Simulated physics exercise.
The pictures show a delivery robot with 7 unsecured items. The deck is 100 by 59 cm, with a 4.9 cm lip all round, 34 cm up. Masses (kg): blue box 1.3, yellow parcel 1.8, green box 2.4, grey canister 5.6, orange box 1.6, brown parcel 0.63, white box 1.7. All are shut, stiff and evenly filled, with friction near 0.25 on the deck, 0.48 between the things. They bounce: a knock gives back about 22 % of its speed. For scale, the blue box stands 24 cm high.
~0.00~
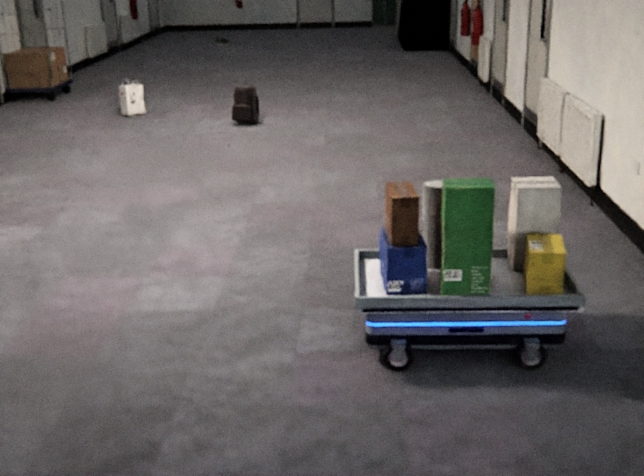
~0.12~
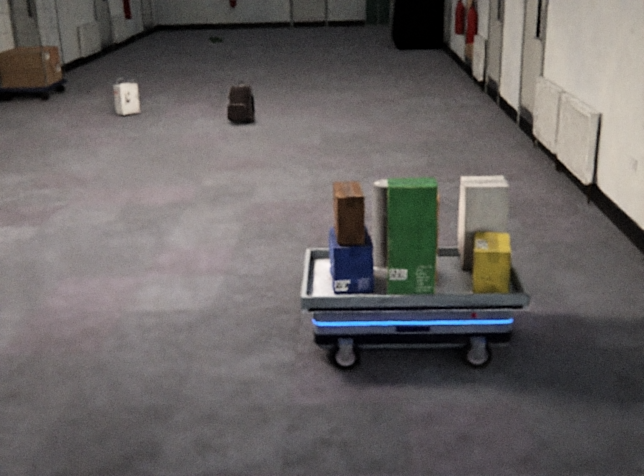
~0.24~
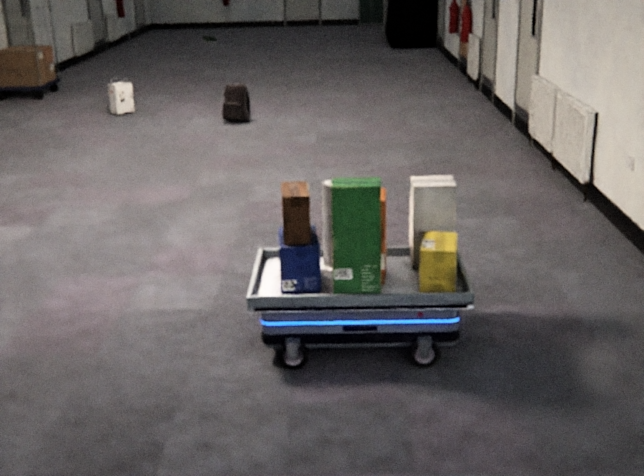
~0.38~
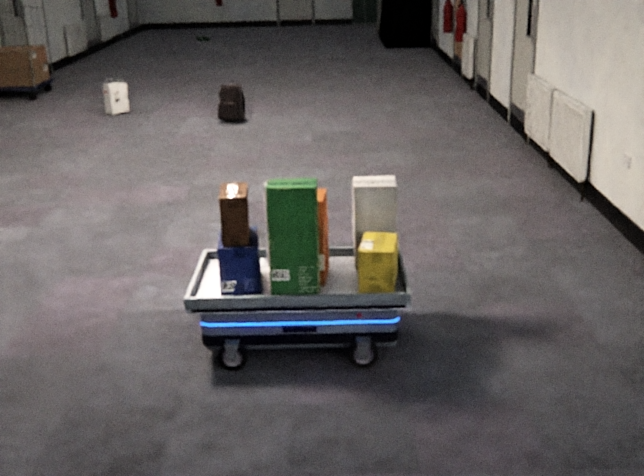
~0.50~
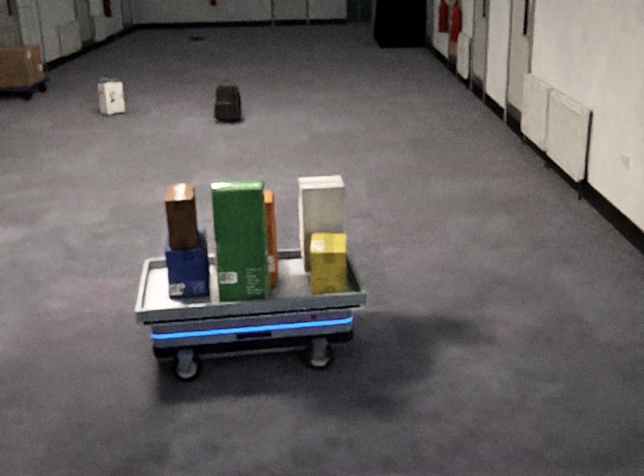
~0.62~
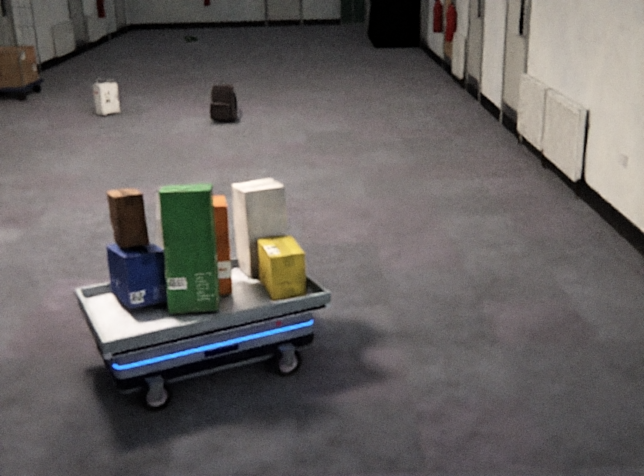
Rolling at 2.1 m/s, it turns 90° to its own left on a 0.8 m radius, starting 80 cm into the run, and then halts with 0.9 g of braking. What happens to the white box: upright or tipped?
The white box falls over.
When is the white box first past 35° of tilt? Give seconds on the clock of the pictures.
At about 0.9 s.
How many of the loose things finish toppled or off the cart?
5 of them.
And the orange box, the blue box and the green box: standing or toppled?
The orange box tips over; the blue box stays upright; the green box topples.
Around 0.82 s, cart 172 cm along, turned 55°; grey canister and brown parcel now off the cart; white box at 17° to upright near (159, 245); green box at 21° to upright.
Around 1.12 s, cart 235 cm along, turned 90°; green box, orange box and white box now off the cart; blue box at 3° to upright; yellow parcel shifted 13 cm.
Around 1.52 s, cart 261 cm along, turned 90°, stopped; yellow parcel shifted 47 cm; blue box shifted 12 cm.
Finally (2.1 s), off the cart and tipped over, green box, grey canister, orange box, brown parcel and white box; not toppled but over 10 cm from the start, blue box and yellow parcel.
